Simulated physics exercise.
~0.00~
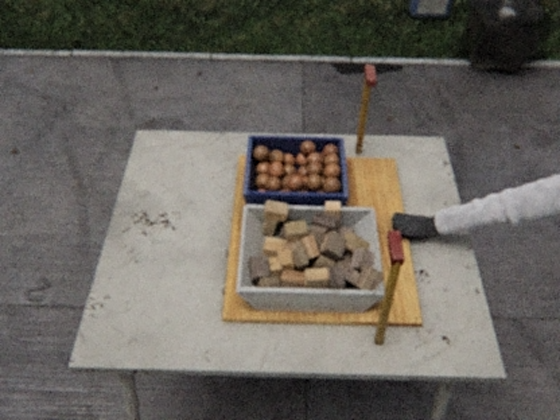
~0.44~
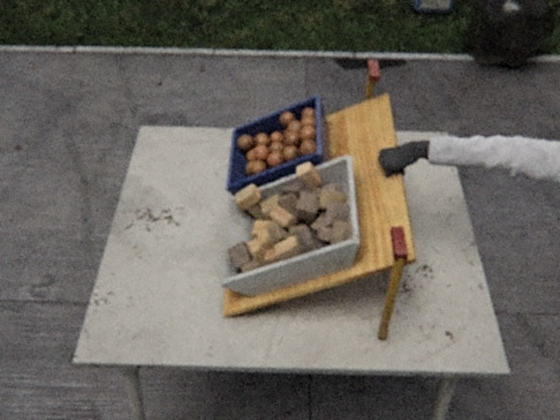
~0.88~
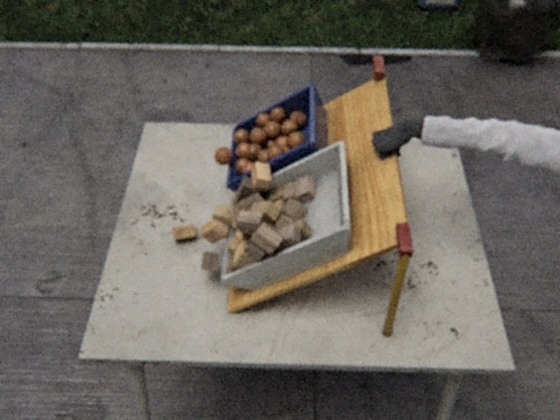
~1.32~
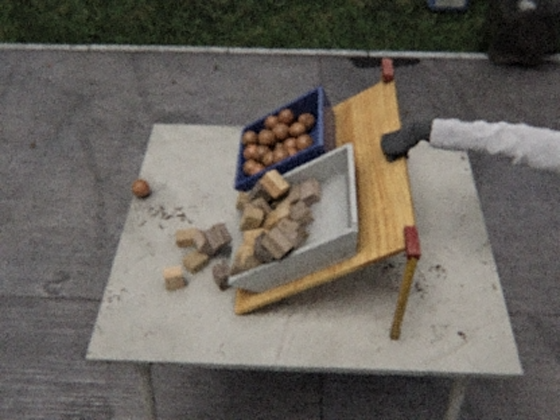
A gloved hand tilts a board, spilling several wooden blocks and one onion from crates.
